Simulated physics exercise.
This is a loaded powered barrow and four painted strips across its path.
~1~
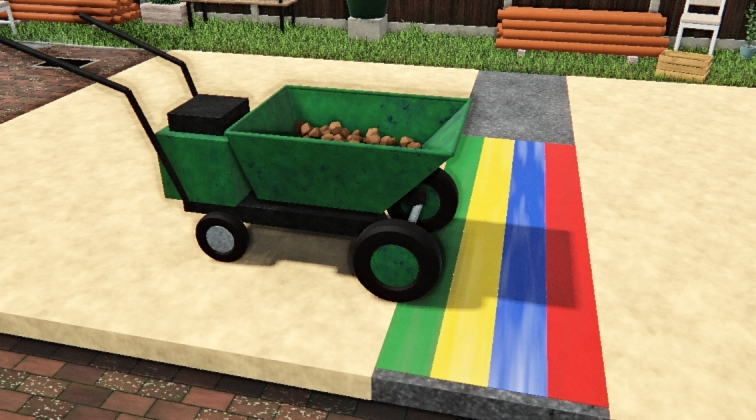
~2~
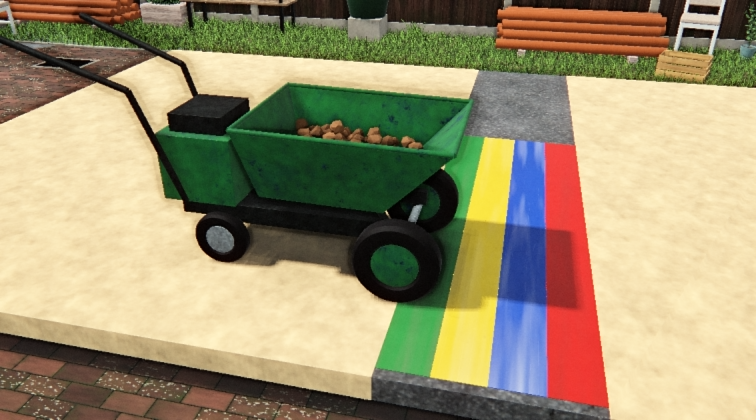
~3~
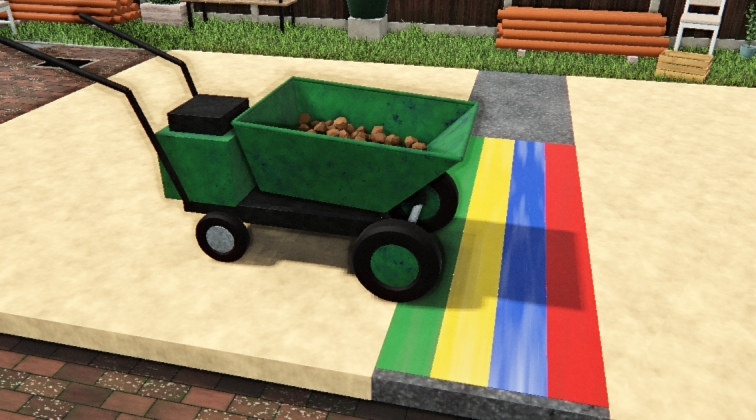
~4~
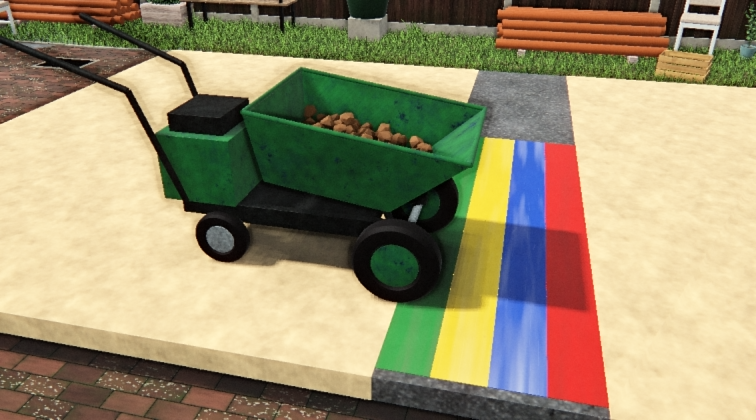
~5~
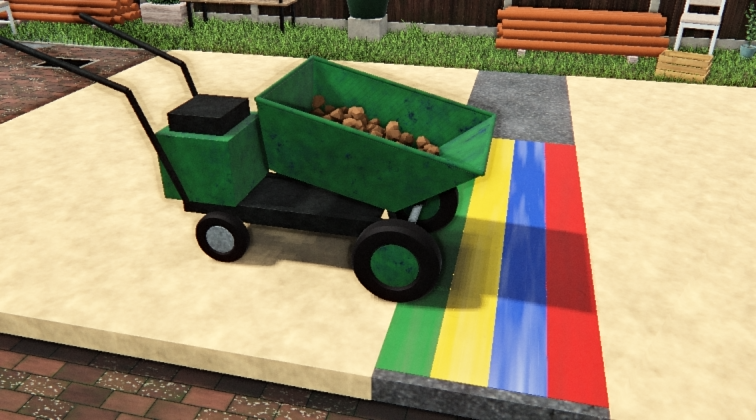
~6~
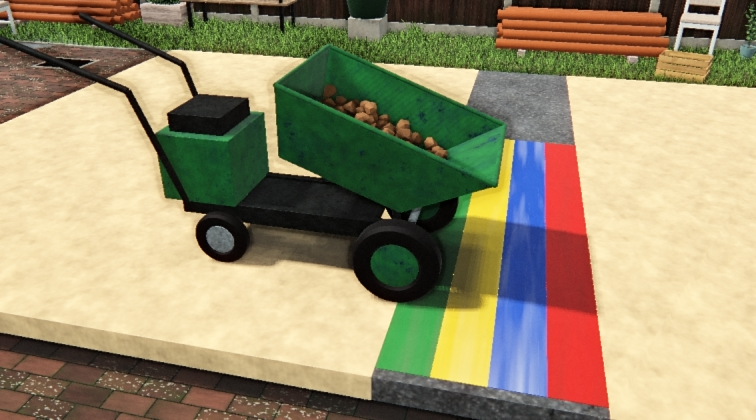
A green powered barrow loaded with brown clods stood still beside green, yellow, blue and red strips, and its skip slowly tilted forward to the right, its back end rising while the clods stayed inside.
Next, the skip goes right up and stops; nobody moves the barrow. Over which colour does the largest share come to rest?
Most lies over the red band.
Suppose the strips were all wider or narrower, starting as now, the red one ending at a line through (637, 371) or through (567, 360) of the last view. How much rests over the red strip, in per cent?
Roughly 30 per cent, and 20 per cent.
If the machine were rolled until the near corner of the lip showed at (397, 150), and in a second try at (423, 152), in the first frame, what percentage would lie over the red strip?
About 20 and 30 per cent.
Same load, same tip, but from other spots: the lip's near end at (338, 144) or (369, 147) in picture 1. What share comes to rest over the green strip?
First some 10, then 0 per cent.
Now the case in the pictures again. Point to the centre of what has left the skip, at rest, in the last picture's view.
Near (588, 285).
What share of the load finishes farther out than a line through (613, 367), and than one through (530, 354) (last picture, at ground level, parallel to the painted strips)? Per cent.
About 30 and 70 per cent.
Soon after the last picture, skip tipped steeply; all in the skip.
A little later, skip tipped right over; about two thirds in the skip; a small part over the blue strip; about a quarter over the red strip; a small part off the paint.
Later still, skip tipped right over; about a quarter in the skip; a small part over the blue strip; about a third over the red strip; about a third off the paint.
At rest, skip tipped right over; about a quarter in the skip; none over the green strip; none over the yellow strip; a small part over the blue strip; about a third over the red strip; about a third off the paint.
